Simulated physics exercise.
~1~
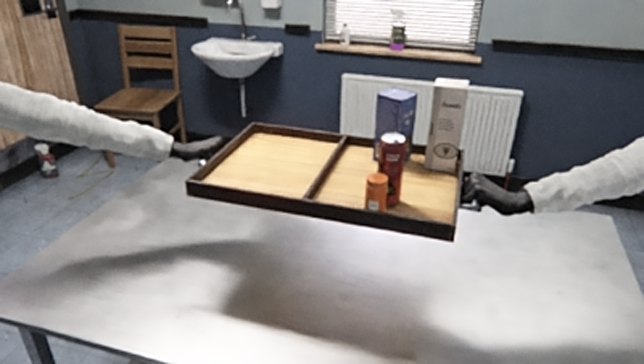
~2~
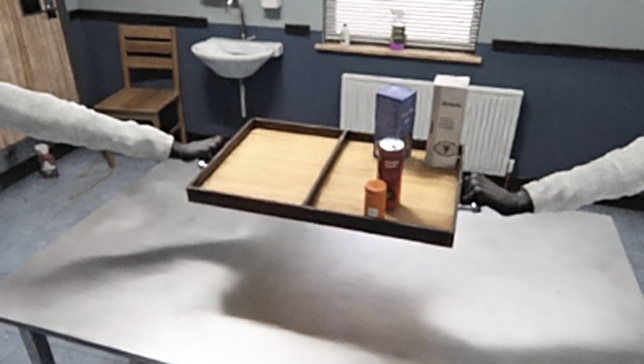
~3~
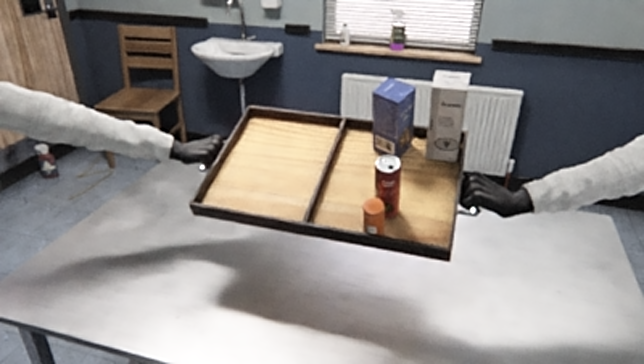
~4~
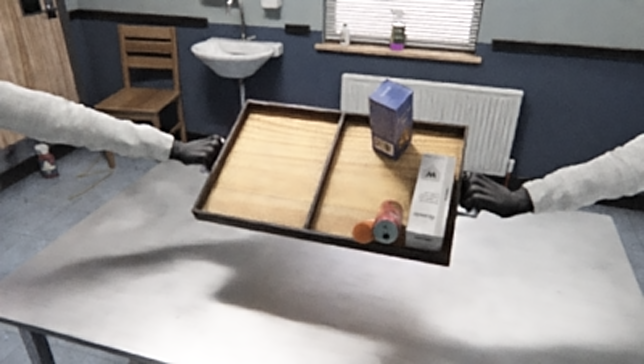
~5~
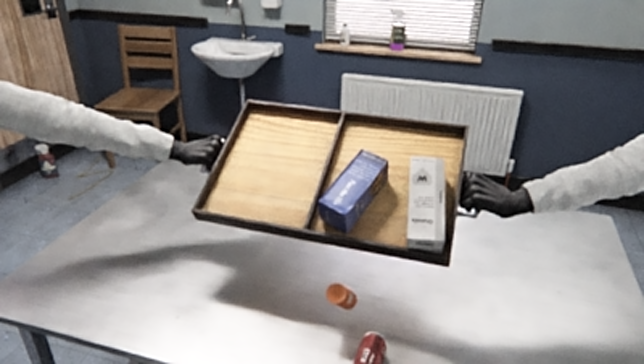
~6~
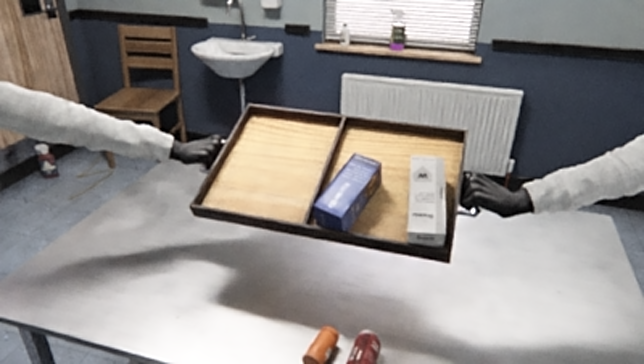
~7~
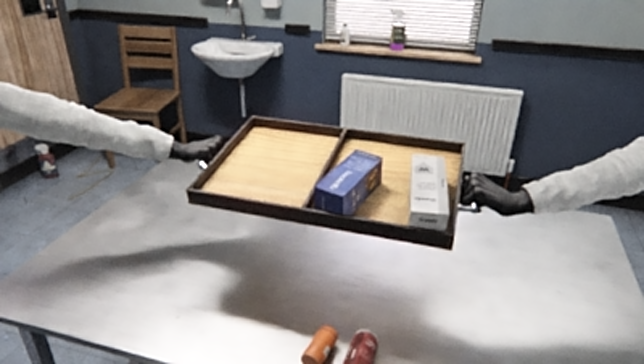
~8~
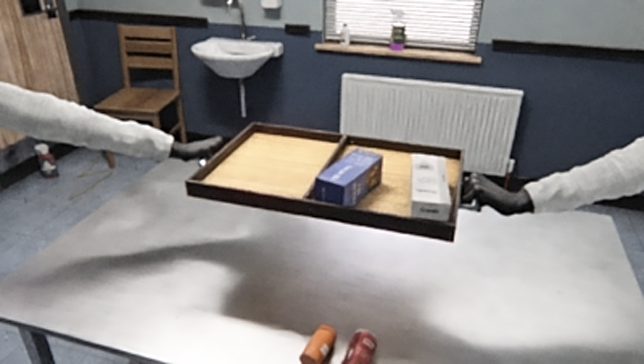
Two gloved hands tipping a divided tray toward the viewer and levelling it, cartons toppling aboard, red can and orange shaker falling off.
